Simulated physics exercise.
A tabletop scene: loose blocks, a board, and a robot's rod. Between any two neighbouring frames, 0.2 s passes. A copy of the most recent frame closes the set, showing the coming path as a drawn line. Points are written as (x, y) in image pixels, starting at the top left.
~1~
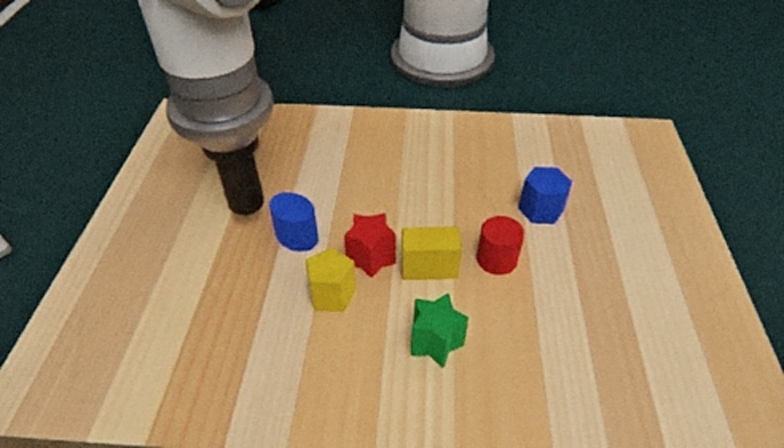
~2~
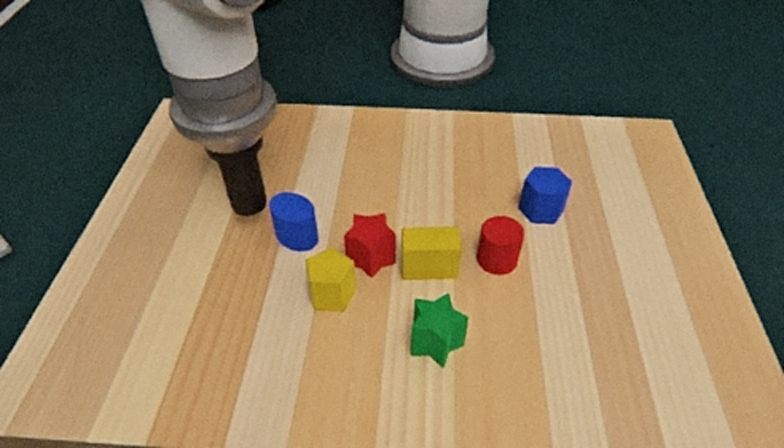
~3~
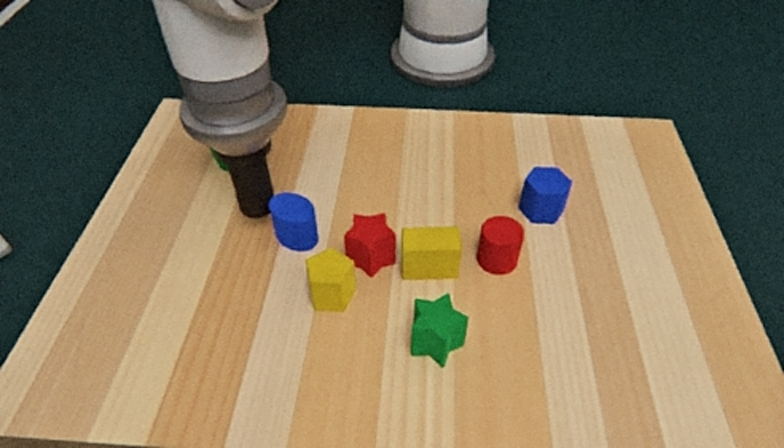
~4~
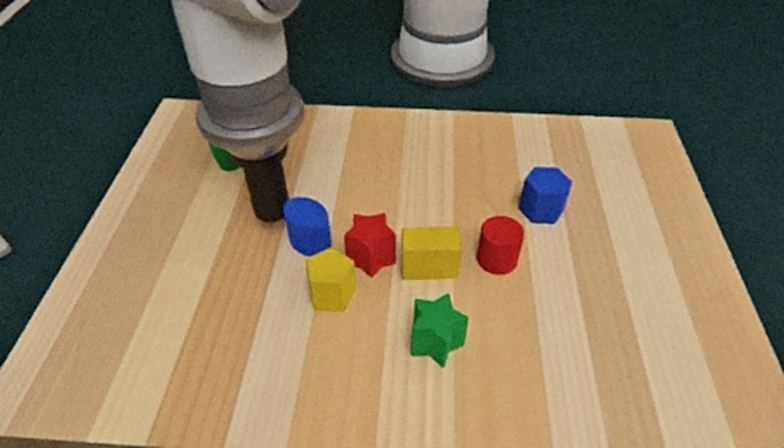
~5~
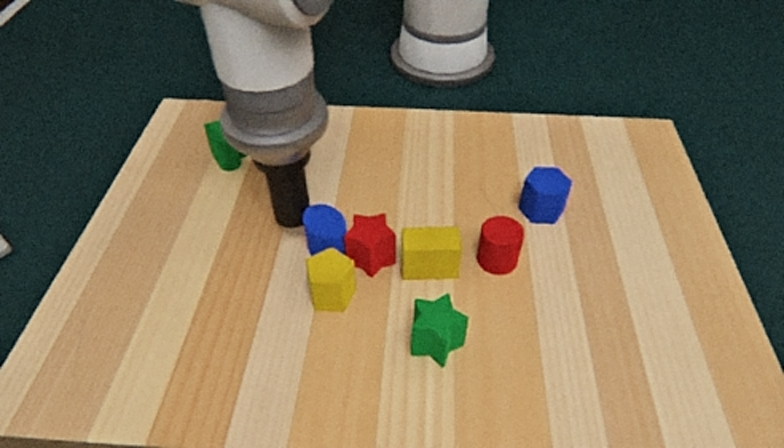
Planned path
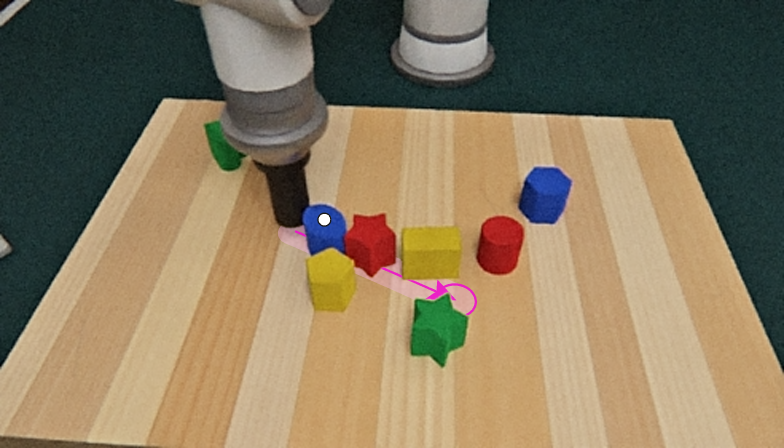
In this clip, a robot arm's dark rod moves right across a wooden tabletop of colored blocks, reaching the blue elliptical block and pushing it a short way toward the red star-shaped block, while the other blocks stay still.
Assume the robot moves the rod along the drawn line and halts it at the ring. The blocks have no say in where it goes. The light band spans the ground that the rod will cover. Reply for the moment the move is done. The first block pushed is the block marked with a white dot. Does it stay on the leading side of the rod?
At that point it is off to one side or behind.
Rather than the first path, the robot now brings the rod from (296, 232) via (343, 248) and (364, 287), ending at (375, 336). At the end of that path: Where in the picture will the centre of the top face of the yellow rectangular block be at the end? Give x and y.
In the picture, that point is around (462, 240).
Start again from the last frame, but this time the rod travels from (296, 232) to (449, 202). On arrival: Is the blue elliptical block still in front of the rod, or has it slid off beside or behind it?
The block gets away.
Drawn move, from (296, 232) directly to (456, 300); the dot is on the blue elliptical block.
The first path, step by step. One third of the way, rod (346, 238); blue elliptical block (363, 253), turned 50° clockwise; yellow pentagon (326, 277), turned 15° clockwise; red star-shaped block (399, 233), turned 40° anticlockwise; yellow rectangular block (450, 238), turned 20° clockwise.
Two thirds of the way, rod (401, 261); blue elliptical block (387, 278); yellow pentagon (326, 279), turned 20° clockwise; red star-shaped block (440, 256), turned 70° anticlockwise; yellow rectangular block (486, 240), turned 15° anticlockwise; red cylinder (529, 223).
At the end, rod (458, 285); blue elliptical block (389, 280), turned 135° clockwise; yellow pentagon (326, 279), turned 20° clockwise; red star-shaped block (503, 278), turned 85° anticlockwise; yellow rectangular block (532, 242), turned 55° anticlockwise; red cylinder (557, 214).
